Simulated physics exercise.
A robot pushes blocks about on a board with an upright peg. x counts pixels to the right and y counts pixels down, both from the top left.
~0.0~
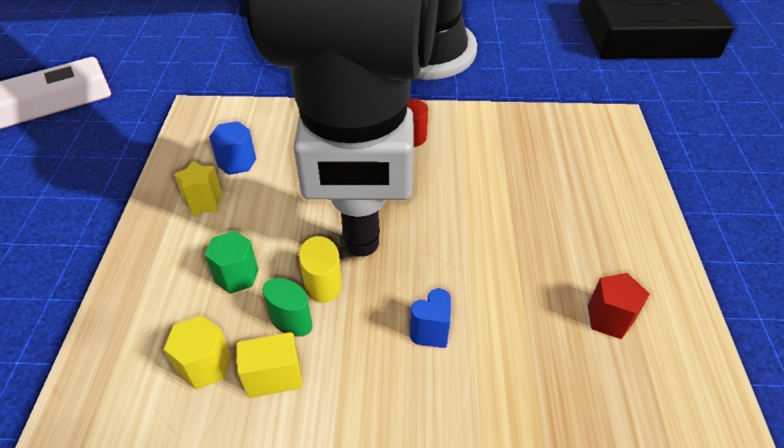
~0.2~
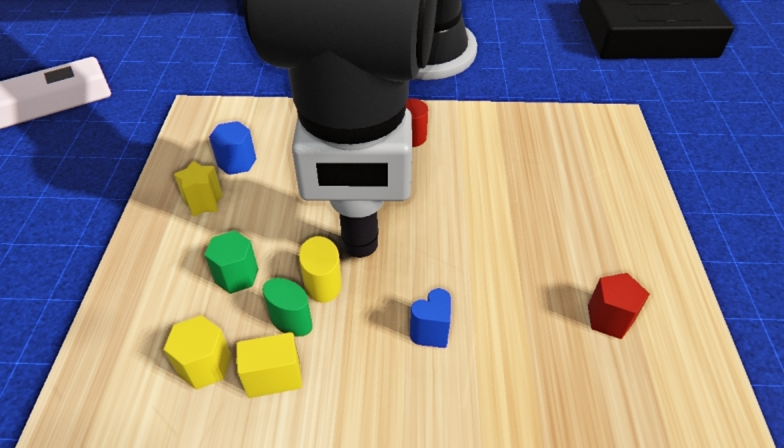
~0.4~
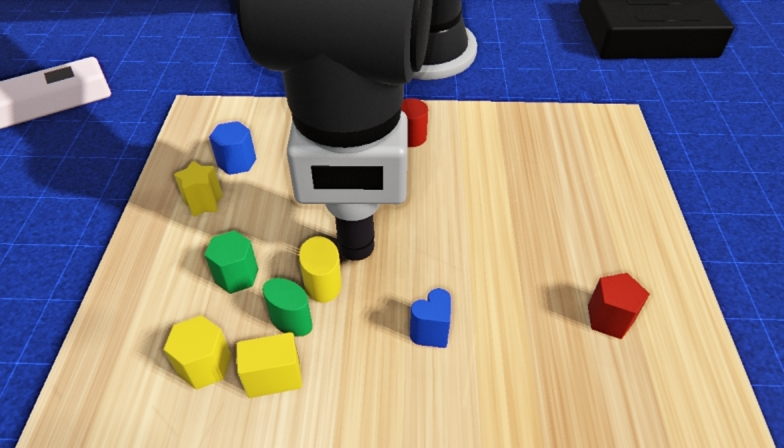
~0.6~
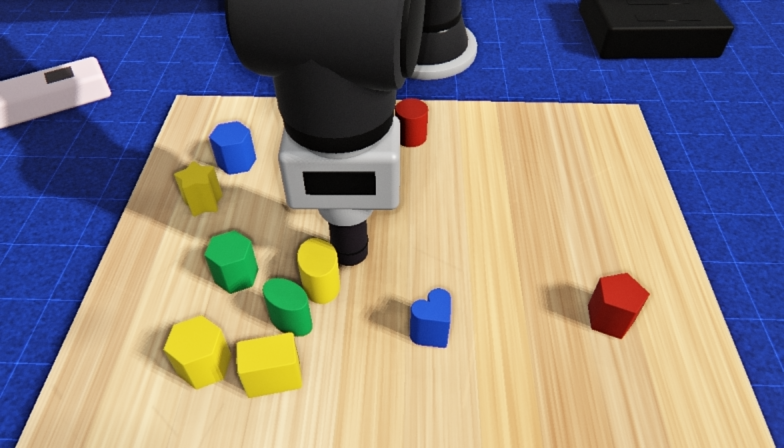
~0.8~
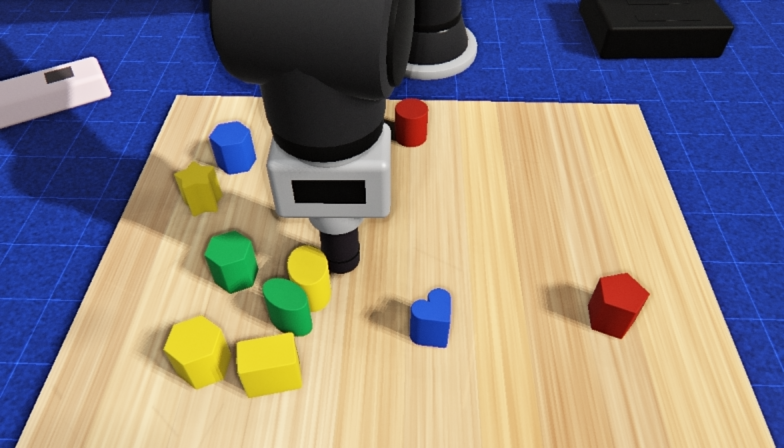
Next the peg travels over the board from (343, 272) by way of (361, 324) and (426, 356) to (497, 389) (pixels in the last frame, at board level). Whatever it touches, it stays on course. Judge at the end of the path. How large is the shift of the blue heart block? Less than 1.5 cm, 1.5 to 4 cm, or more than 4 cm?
The move is medium, 1.5 to 4 cm.
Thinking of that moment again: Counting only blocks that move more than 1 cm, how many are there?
That makes 3 blocks or more.
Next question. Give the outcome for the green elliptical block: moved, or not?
Gets moved.
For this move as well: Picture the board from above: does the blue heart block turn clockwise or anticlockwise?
It twists anticlockwise.
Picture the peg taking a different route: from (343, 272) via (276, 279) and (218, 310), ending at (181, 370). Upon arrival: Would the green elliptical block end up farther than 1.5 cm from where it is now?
Going by the path, yes.
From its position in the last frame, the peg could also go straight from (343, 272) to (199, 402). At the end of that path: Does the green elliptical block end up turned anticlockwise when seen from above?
Yes, that is how it ends up.
On the path given first. One third of the way, peg (361, 313); green elliptical block (270, 304); yellow elliptical block (298, 276), turned 15° clockwise.
Two thirds of the way, peg (428, 345); green elliptical block (270, 304); yellow elliptical block (298, 276), turned 15° clockwise; blue heart block (460, 306), turned 55° anticlockwise.
At the end, peg (500, 379); yellow oblong block still; green elliptical block (270, 304); yellow elliptical block (298, 276), turned 15° clockwise; blue heart block (468, 308), turned 90° anticlockwise.
